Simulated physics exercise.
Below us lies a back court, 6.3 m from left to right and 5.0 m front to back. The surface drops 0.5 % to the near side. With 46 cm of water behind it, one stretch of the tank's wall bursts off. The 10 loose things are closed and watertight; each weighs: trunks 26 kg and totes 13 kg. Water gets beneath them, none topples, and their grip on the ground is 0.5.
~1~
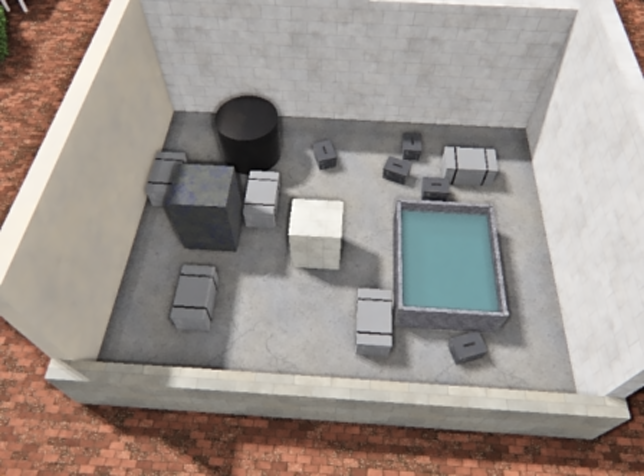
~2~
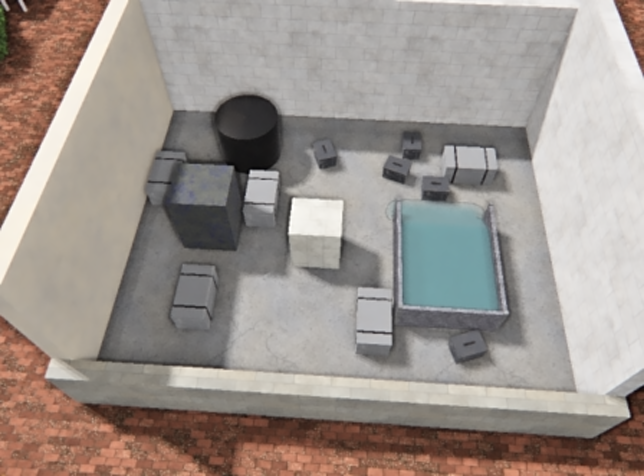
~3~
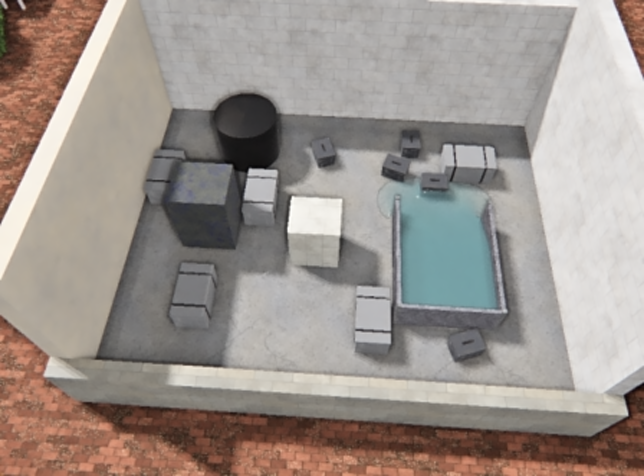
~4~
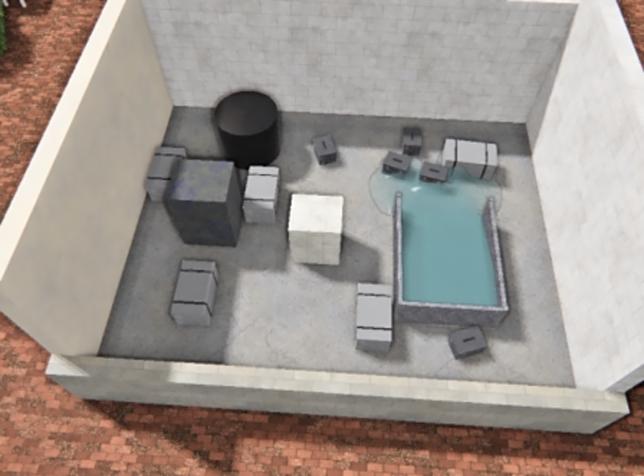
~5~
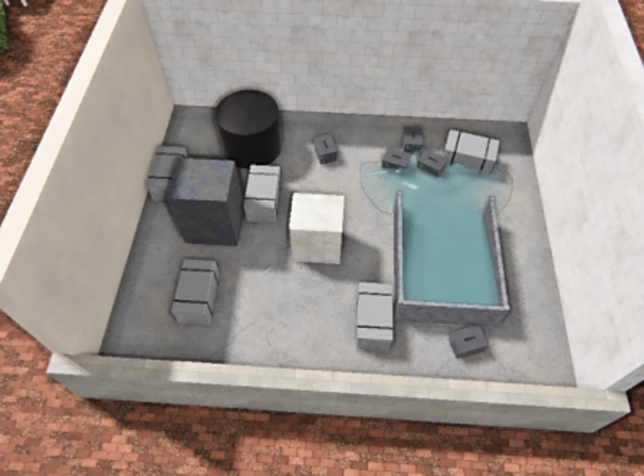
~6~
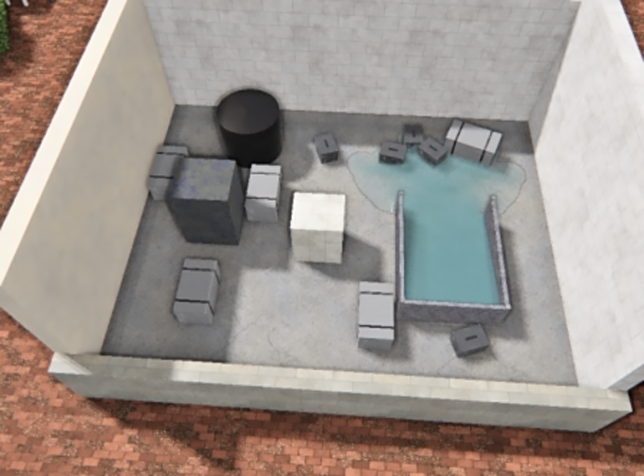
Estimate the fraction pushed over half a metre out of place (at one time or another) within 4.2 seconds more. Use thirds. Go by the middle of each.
Share: From one to two thirds.
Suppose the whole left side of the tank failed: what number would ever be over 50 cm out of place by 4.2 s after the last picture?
Then 2.
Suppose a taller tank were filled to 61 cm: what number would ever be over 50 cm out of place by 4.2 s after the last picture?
In that case 5 of them.
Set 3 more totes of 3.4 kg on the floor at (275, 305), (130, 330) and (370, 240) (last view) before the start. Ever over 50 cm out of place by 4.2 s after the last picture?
In turn: Less, less, less.
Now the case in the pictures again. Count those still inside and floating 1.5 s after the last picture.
I count 4.
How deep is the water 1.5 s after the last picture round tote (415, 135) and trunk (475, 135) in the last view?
About 18 and 22 cm.
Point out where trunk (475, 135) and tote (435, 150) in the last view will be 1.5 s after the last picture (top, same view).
Around (498, 108) and (453, 116).
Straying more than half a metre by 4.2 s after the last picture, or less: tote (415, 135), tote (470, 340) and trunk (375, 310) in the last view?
In that order: Over, under, less.
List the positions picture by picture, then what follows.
The first frame shows a tote at (436, 185), on the bottom; a trunk at (471, 159) rests on the ground; 2.2 m2 under water; 0 of 10 have shifted.
The second frame shows a tote at (436, 184) rests on the ground; a trunk at (471, 158) rests on the ground; 2.8 m2 under water; 0 of 10 have shifted.
The third frame shows a tote at (435, 180), on the bottom, 4 cm from its start; a trunk at (470, 156) rests on the ground; 3.4 m2 under water; 0 of 10 have shifted.
The fourth frame shows a tote at (434, 171), on the bottom, 18 cm from its start; a trunk at (471, 152), on the bottom, 3 cm from its start; water covers 3.9 m2; 1 of 10 have shifted.
The fifth frame shows a tote at (433, 160), on the bottom, 39 cm from its start; a trunk at (472, 145) rests on the ground, 16 cm from its start; water covers 4.5 m2; 3 of 10 have shifted.
The sixth frame shows a tote at (433, 148), on the bottom, 61 cm from its start; a trunk at (474, 136) rests on the ground, 35 cm from its start; 5.2 m2 under water; 3 of 10 have shifted.
Then, 0.4 s after the last picture 3 of 10 are over 50 cm from their spots; 0 afloat.
Then, 1.5 s after the last picture 4 of 10 are over 50 cm from their spots; 4 afloat.
Then, 2.8 s after the last picture 4 of 10 are over 50 cm from their spots; 3 afloat.
Then, 4.2 s after the last picture 4 of 10 are over 50 cm from their spots, and 4 have been at some point; 0 afloat.
